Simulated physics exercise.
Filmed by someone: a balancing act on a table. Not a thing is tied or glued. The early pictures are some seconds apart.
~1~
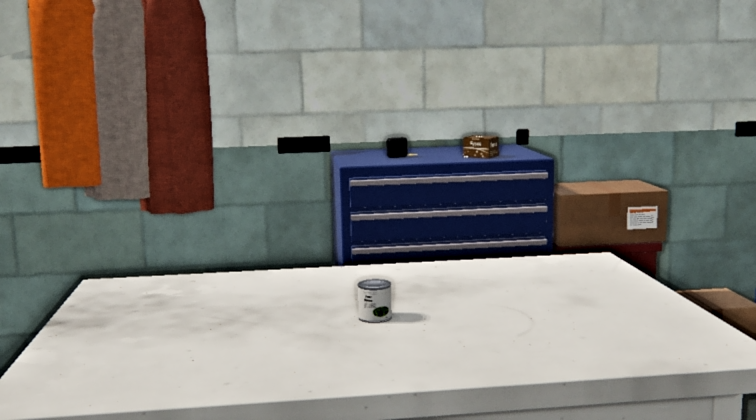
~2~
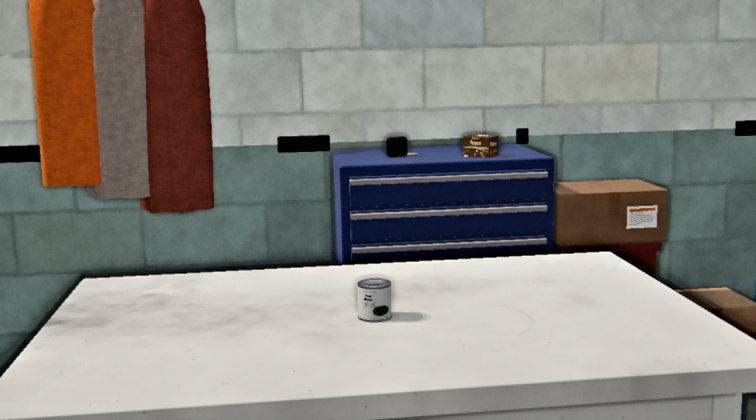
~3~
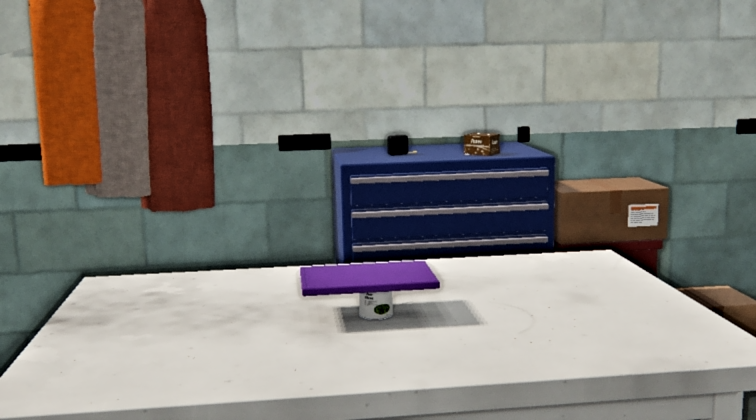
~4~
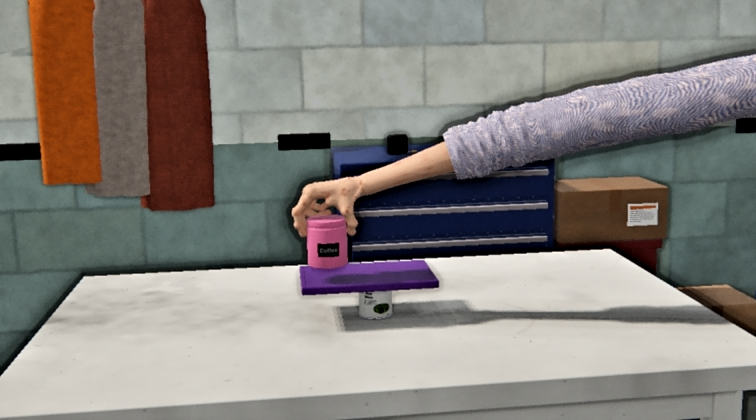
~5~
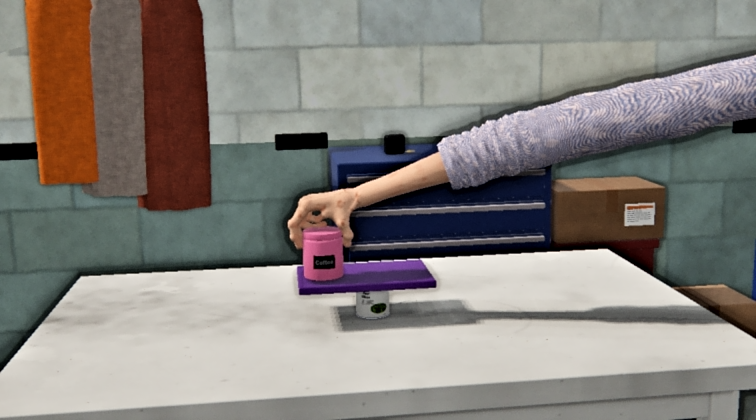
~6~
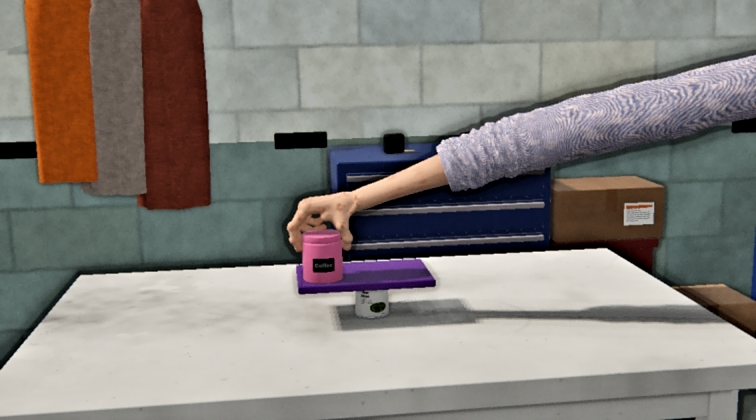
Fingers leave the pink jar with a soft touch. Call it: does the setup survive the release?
It gives way.
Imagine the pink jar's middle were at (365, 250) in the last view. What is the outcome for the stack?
What happens next is that it remains standing.
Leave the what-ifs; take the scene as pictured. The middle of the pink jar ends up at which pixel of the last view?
End position in the final view: Approximately (256, 315).
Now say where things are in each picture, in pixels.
The last thing is not in view yet; white tin (375, 301), in the first picture.
The last thing is not in view yet; white tin (375, 300), in the second picture.
The last thing is not in view yet; white tin (376, 298), in the third picture.
On its way; pink jar (327, 241); white tin (375, 298), in the fourth picture.
On its way; pink jar (323, 253); white tin (373, 298), in the fifth picture.
Set down, still held; pink jar (323, 256); white tin (372, 297), in the sixth picture.
Then, 0.30 s later than the last frame, pink jar now fallen; purple lid tilted by 40°.
Then, 0.40 s later than the last frame, purple lid tilted by 33°.
Then, 1.20 s later than the last frame, things are still on the move.
When it is over, fallen, pink jar; the other 2 as before. End places, in pixels of the last picture, pink jar near (256, 315). The stack gives way.
